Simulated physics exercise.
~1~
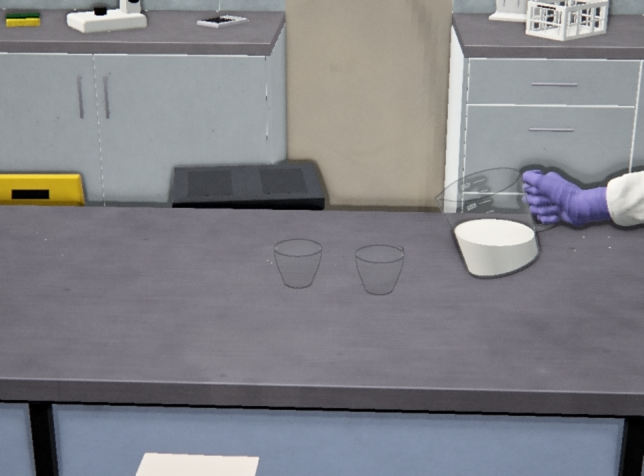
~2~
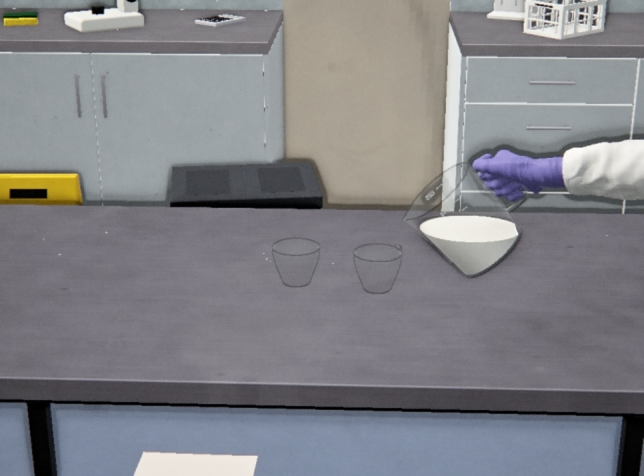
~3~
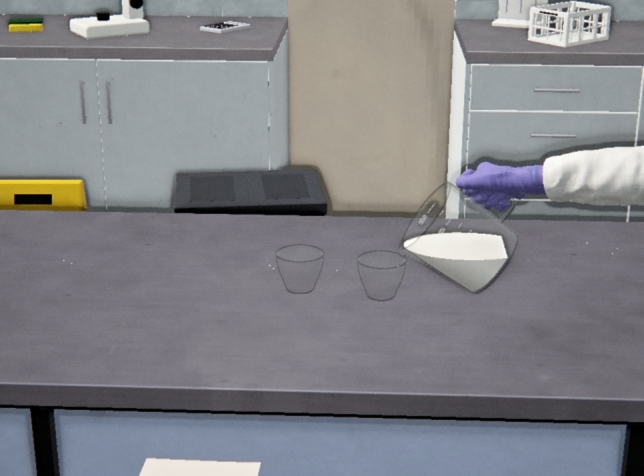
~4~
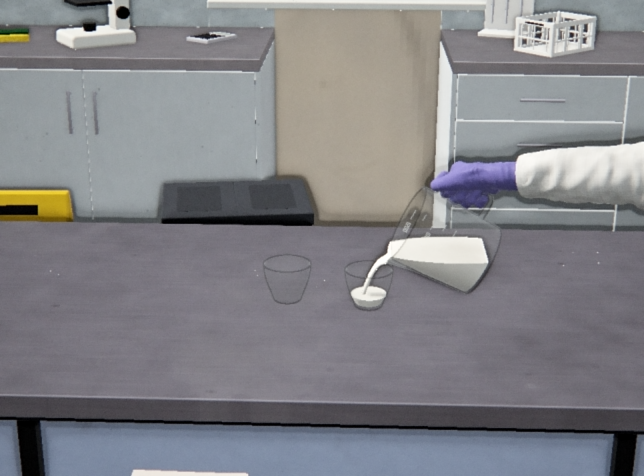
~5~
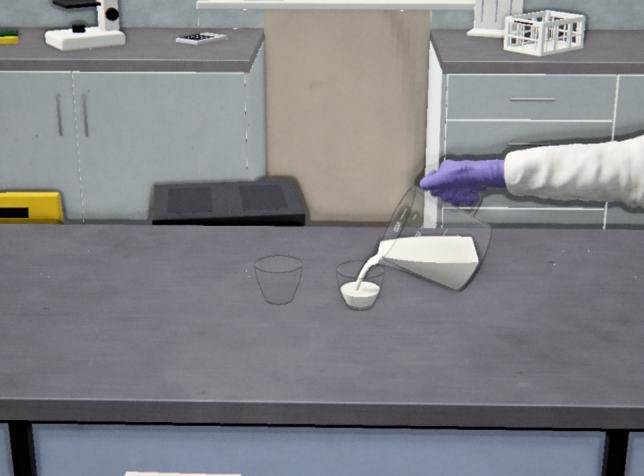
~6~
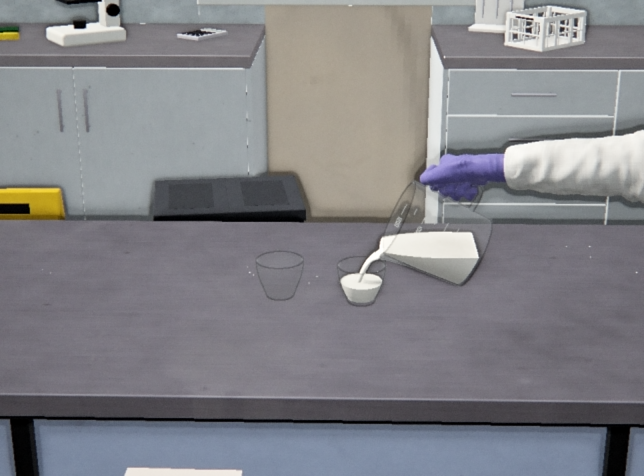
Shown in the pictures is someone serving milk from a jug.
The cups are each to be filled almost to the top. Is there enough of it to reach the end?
Yes, it will be sufficient, I'd bet.
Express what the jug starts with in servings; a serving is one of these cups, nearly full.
Close to 3.0 of them, I think.
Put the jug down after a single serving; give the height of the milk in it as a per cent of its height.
I reckon close to 25 percent.
Soon after, the first is about two thirds full.
Later, the first is done and the jug has about two thirds of its load.
In the end, both are full and about a third of the milk is over.
